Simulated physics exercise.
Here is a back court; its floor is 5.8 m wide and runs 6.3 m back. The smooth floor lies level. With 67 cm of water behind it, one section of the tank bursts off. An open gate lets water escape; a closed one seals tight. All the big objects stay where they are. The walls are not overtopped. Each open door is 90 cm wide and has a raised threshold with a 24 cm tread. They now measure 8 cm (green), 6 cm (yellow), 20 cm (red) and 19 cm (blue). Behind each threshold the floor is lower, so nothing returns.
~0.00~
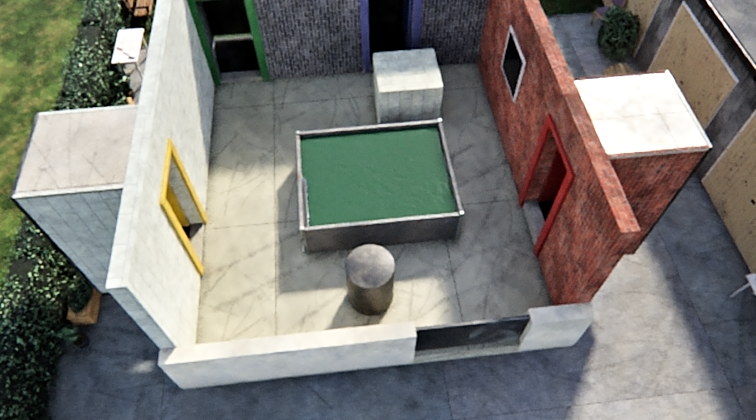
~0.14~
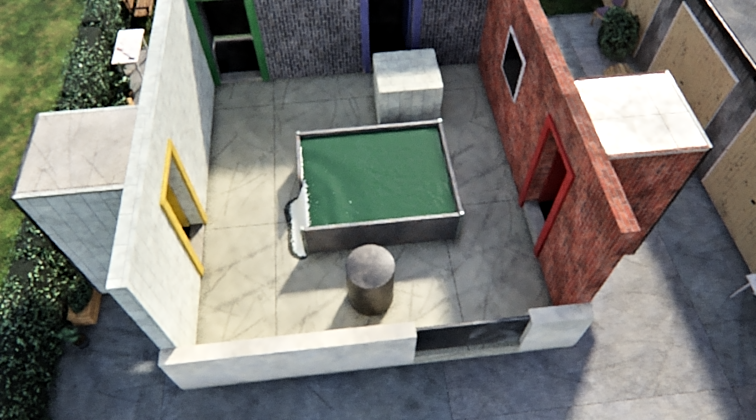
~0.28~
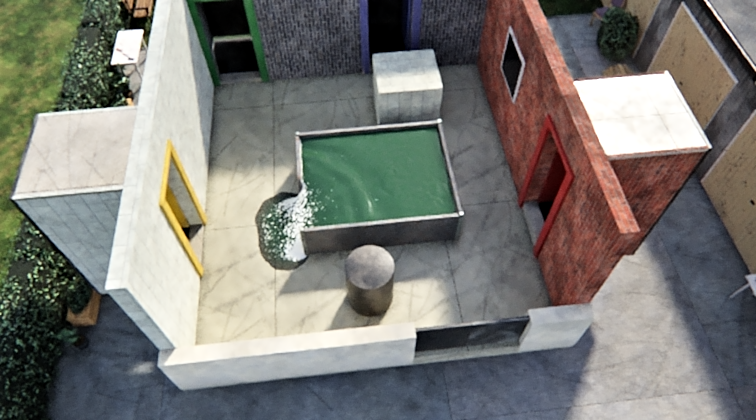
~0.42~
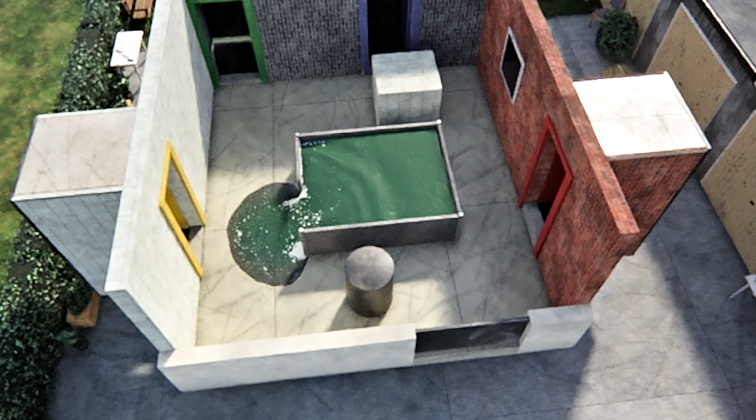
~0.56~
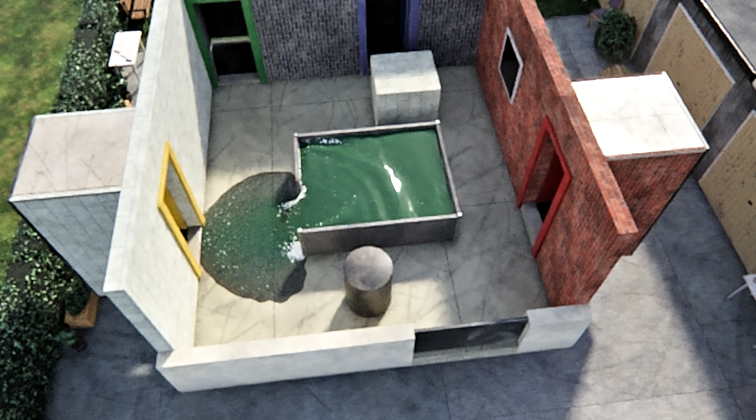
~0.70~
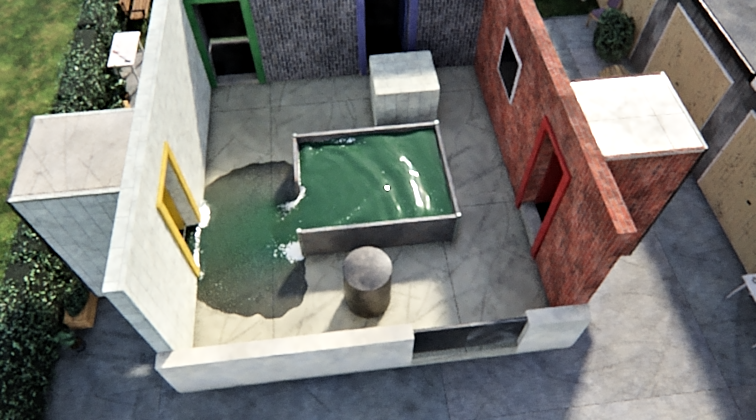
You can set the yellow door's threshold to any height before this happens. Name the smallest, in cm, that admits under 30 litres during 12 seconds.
Close to 35 cm is just enough.
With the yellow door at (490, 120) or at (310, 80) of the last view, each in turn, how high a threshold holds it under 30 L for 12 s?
About 10.5 and 7.0 cm.
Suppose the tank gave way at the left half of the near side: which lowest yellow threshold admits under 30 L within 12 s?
Some 8.5 cm.
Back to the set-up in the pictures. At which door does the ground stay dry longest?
Last comes the red one.
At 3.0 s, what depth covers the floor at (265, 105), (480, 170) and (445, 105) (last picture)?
About 3, 0 and 0 cm.
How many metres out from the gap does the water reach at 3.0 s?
Some 4.2 m out.
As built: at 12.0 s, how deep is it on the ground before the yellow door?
About 10.0 cm.
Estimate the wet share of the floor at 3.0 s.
About 45 per cent.
After 1.4 s water covers 20 % of the floor, deepest (38 cm) near (293, 240); 20 cm at the yellow door, 141 litres in over its 6 cm threshold.
After 3.0 s water covers 45 % of the floor, deepest (32 cm) near (192, 369); 26 cm at the yellow door, 520 litres in over its 6 cm threshold.
After 12.0 s water covers 95 % of the floor, deepest (12 cm) near (493, 129); 10 cm at the yellow door, 1035 litres in over its 6 cm threshold.
At the yellow door as built, the water arrived by 0.6 s and peaked near 27 cm at 3.2 s.
With a threshold of 31.5 cm, 63 litres would have come in within the 12 s; with 43 cm, 0 litres. So under 30 litres takes about 35 cm.
